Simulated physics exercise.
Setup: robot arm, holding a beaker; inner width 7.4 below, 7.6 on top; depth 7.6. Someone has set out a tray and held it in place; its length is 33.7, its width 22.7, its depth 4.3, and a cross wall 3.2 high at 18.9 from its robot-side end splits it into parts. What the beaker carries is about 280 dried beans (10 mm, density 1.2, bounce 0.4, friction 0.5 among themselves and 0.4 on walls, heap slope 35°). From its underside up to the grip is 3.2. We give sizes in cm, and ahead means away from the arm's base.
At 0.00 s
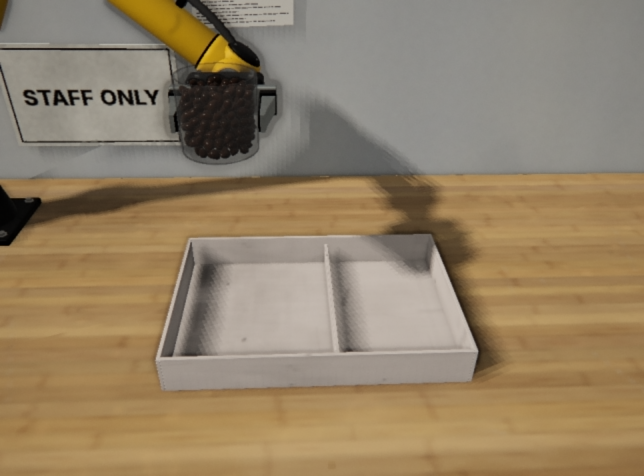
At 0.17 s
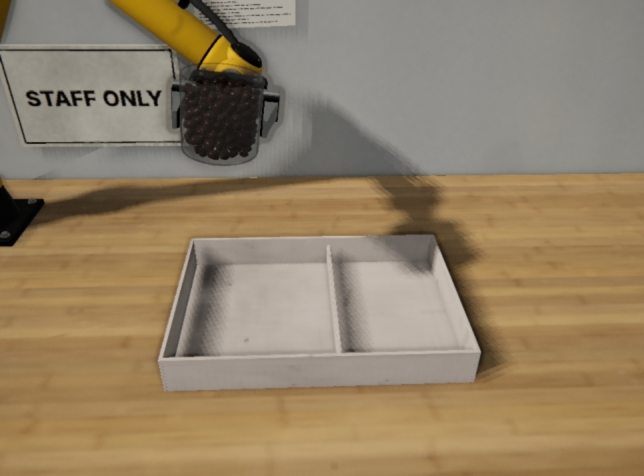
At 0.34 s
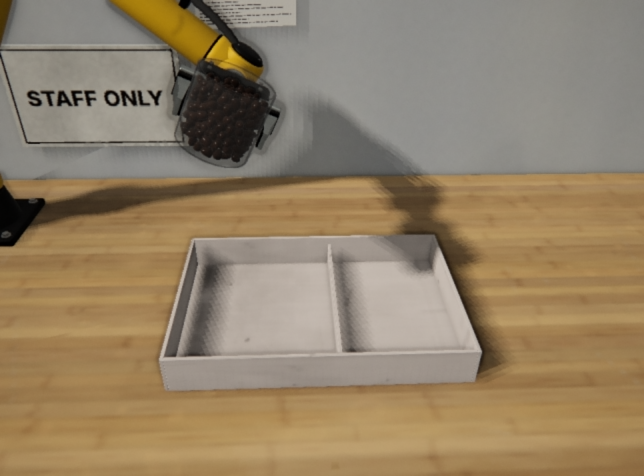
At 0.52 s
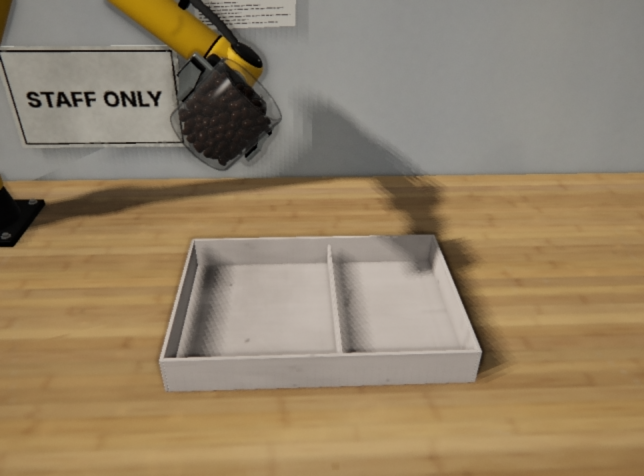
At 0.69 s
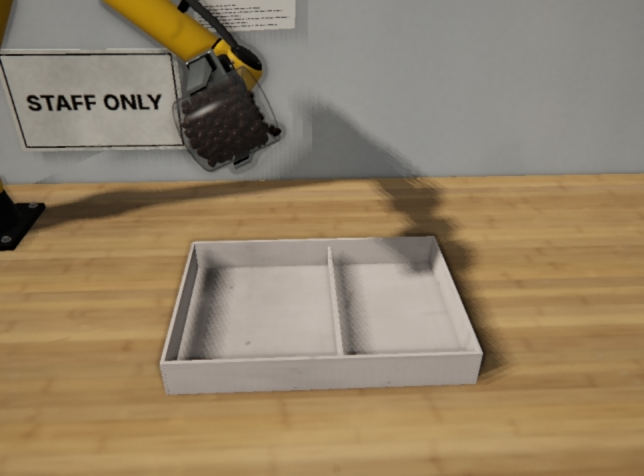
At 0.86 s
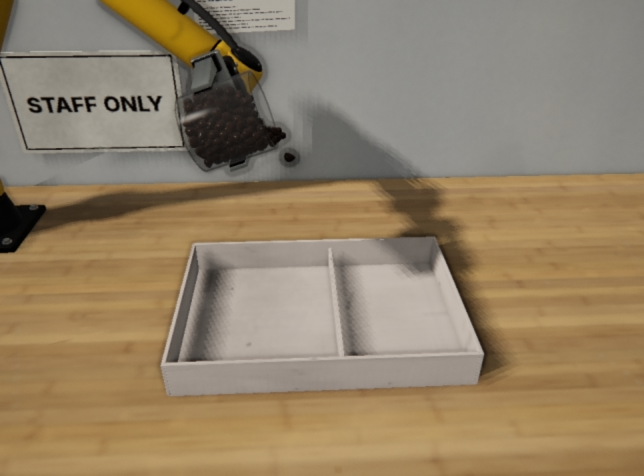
On a wooden table by a grey wall with a staff-only sign, a yellow robot arm holds a clear beaker of dark beans up to the left above a divided, pale, empty tray. The arm tips the beaker steeply to the right, the beans shift toward its rim, and one drops clear.
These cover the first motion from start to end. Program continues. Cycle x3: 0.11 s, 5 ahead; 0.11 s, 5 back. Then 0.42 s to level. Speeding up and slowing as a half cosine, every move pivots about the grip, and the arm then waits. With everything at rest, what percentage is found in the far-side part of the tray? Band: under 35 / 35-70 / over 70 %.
35-70 %.
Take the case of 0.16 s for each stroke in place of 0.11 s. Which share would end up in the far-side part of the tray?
That would give around 20 per cent.
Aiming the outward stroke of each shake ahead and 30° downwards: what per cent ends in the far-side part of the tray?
25 %.
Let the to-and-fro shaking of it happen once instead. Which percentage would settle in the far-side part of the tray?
It would then be around 25 per cent.
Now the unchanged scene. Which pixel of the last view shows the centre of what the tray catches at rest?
Estimated centre at around (357, 311).
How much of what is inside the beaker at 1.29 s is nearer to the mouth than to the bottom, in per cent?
Close to 75 in a hundred.
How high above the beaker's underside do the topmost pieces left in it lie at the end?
4.0 cm.
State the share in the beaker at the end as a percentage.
I'd put it close to 25 per cent.
After 1.29 s, tilted 71° forward, highest piece 28 above the table; 128 in the beaker, 76 in the far-side part, 34 in the robot-side part, 39 in flight or on a rim.
After 1.72 s, tilted 37° forward, highest piece 28 above the table; 121 in the far-side part, 84 in the robot-side part, 70 in the beaker, 2 on the table or floor.
After 2.14 s, level, highest piece 28 above the table; 122 in the far-side part, 83 in the robot-side part, 70 in the beaker, 2 on the table or floor.
After 3.19 s, level, highest piece 28 above the table; 122 in the far-side part, 83 in the robot-side part, 70 in the beaker, 2 on the table or floor.
In the end, 122 in the far-side part, 83 in the robot-side part, 70 in the beaker, 2 on the table or floor. That is 44 % in the far-side part of the tray.
